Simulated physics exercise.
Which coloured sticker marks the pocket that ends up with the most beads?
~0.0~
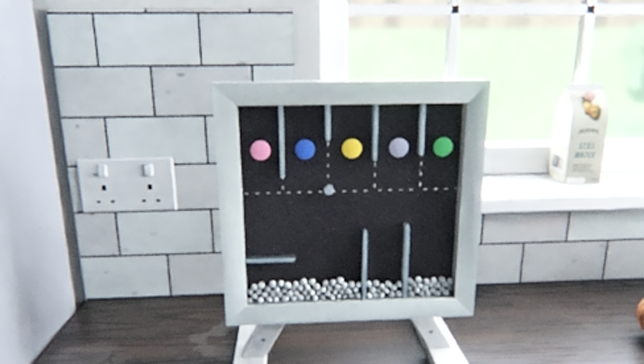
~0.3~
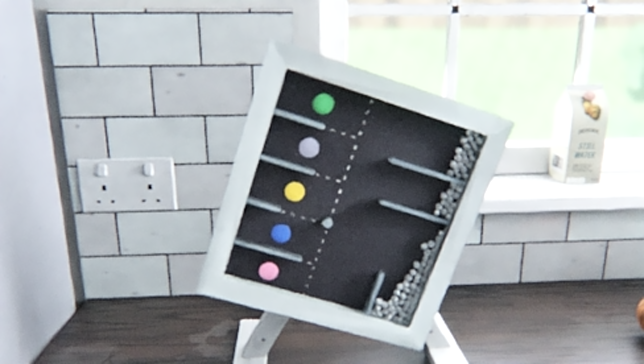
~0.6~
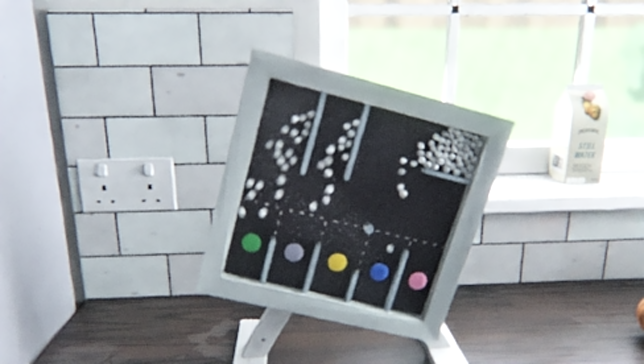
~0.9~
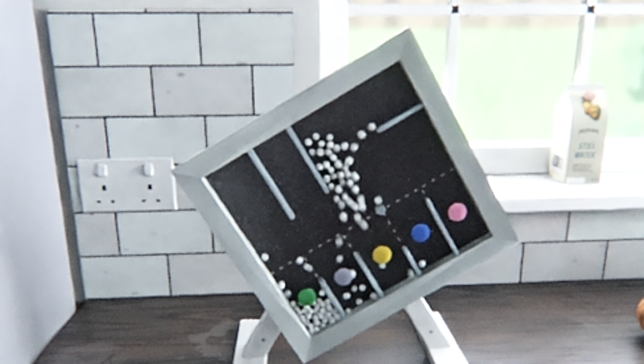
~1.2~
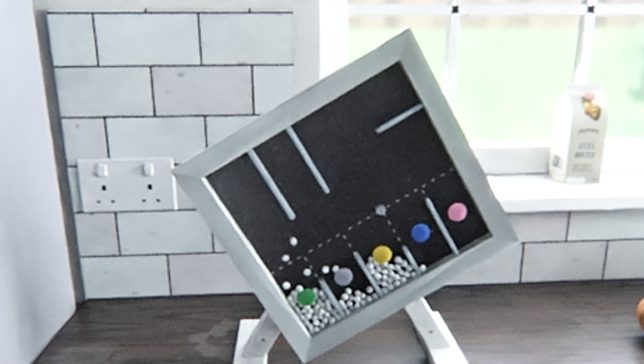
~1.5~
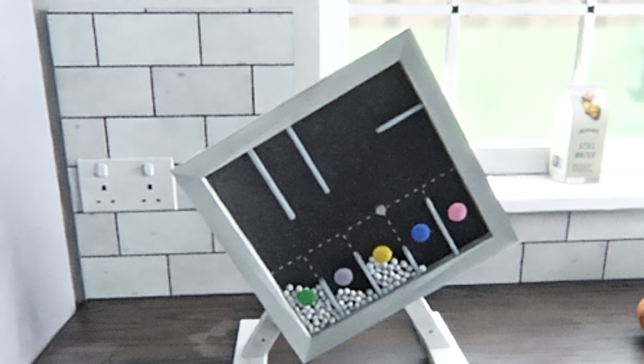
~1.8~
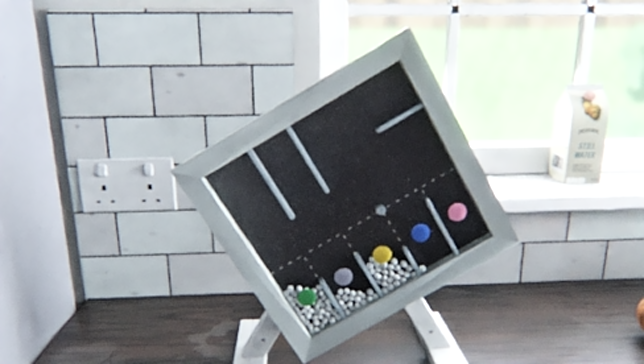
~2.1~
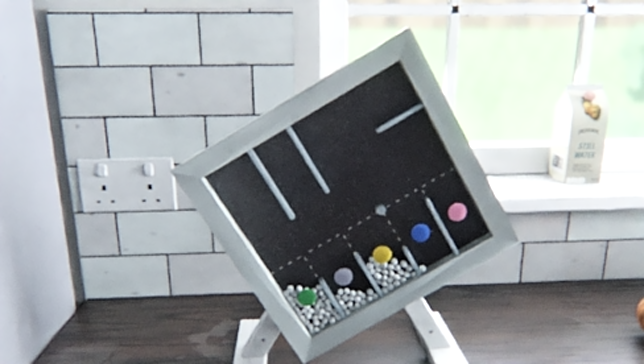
The green sticker marks the pocket with the most beads. It sits at the lowest corner of the tilted box.
A framed box turns anticlockwise, spilling white beads that settle by green, grey and yellow stickers.
